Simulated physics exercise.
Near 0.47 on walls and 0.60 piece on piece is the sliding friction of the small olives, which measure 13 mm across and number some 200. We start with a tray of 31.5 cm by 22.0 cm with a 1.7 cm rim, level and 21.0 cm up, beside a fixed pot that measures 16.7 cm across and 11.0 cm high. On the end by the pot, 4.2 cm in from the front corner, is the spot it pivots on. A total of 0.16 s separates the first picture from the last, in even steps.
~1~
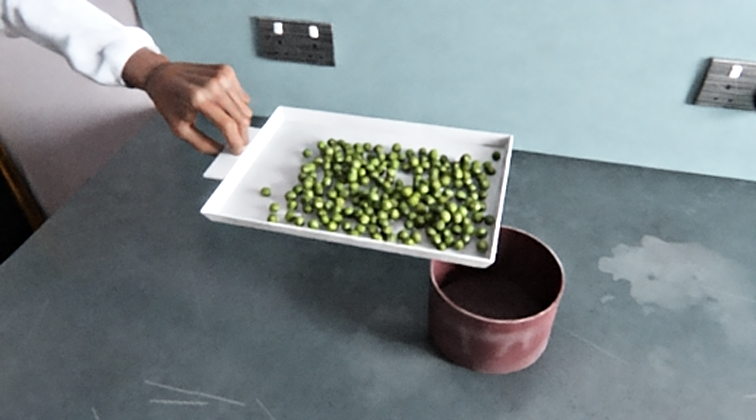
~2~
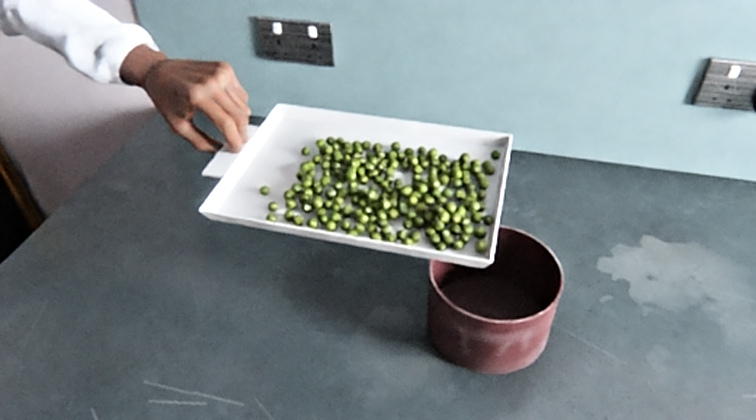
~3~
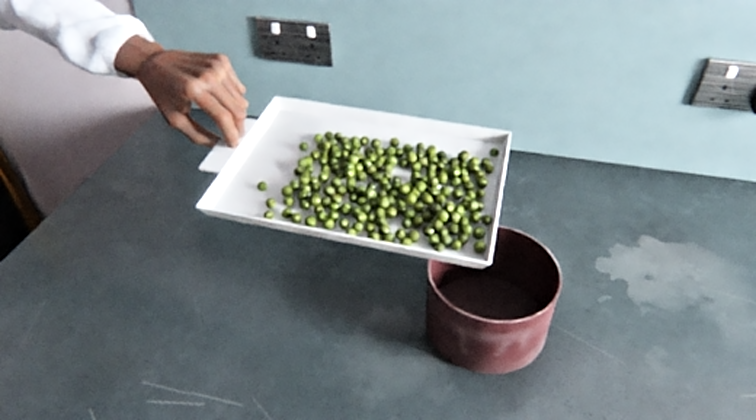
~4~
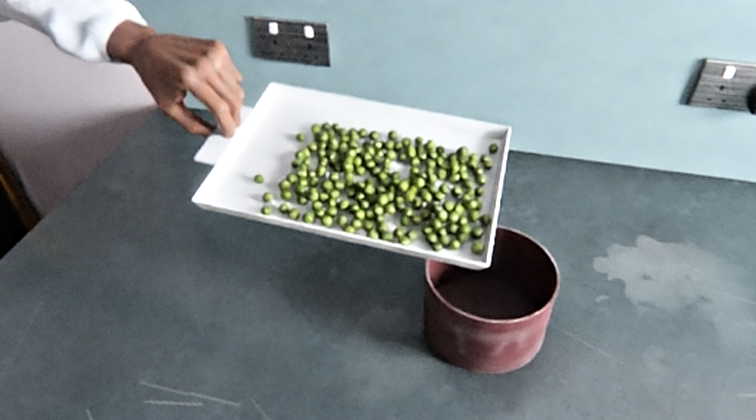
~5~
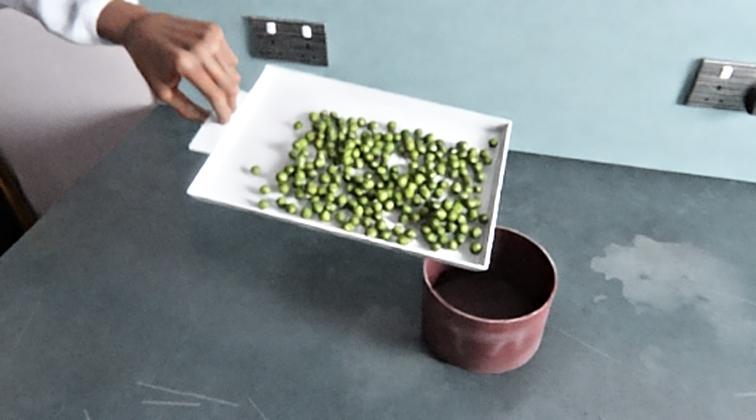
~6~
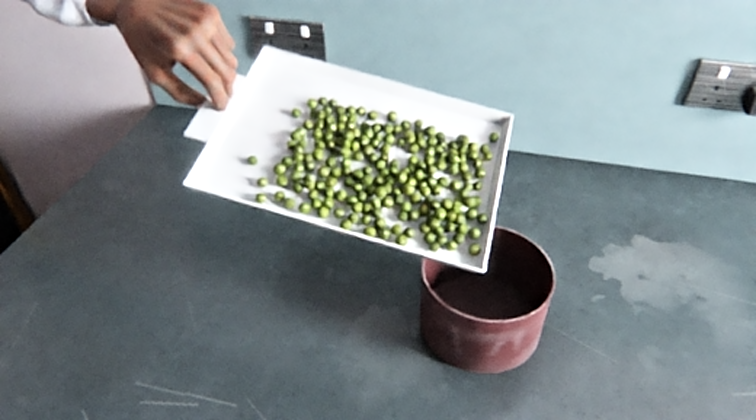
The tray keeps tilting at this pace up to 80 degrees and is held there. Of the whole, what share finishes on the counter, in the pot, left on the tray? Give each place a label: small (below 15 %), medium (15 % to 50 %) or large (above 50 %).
Shares by place: Counter large, pot small, tray small.
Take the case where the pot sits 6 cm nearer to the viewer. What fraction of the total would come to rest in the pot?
It would be near 55 per cent.
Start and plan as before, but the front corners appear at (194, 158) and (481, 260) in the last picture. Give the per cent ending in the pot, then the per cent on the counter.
Final per cent - pot 20, counter 75.
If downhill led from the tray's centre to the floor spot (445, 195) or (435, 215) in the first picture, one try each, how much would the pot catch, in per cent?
Approximately 40 percent, then 15 percent.
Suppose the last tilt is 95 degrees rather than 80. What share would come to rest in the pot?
I'd say close to 0 percent.
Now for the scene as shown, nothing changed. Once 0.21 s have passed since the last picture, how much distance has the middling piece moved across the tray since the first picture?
It has moved some 2 cm from its start.
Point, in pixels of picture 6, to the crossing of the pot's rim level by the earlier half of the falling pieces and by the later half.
Near (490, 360) at first, near (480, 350) afterwards.
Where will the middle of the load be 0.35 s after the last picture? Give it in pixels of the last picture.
Near pixel (437, 204).
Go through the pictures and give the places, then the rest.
Tray tilt 0 degrees, front corners at (209, 208) and (486, 256); middle of the pieces at (390, 192); pot at (496, 269), in the first frame.
Tray tilt 1 degrees, front corners at (207, 207) and (486, 256); middle of the pieces at (389, 191), in the second frame.
Tray tilt 3 degrees, front corners at (205, 203) and (484, 257); middle of the pieces at (387, 188), in the third frame.
Tray tilt 6 degrees, front corners at (201, 197) and (482, 259), lowest corner right front; middle of the pieces at (386, 184), in the fourth frame.
Tray tilt 11 degrees, front corners at (196, 189) and (480, 262), lowest corner right front; middle of the pieces at (384, 179), in the fifth frame.
Tray tilt 17 degrees, front corners at (192, 181) and (479, 264), lowest corner right front; middle of the pieces at (384, 173); pot at (488, 269), in the sixth frame.
Then, 0.21 s after the last picture, tilt 50 degrees; the tray holds 100 %, the pot 0 %.
Then, 0.35 s after the last picture, tilt 72 degrees; the tray holds 100 %, the pot 0 %.
Then, 0.61 s after the last picture, tilt 80 degrees; the tray holds 10 %, the pot 0 %.
In the end, counter 100 %, pot 0 %, tray 0 %.
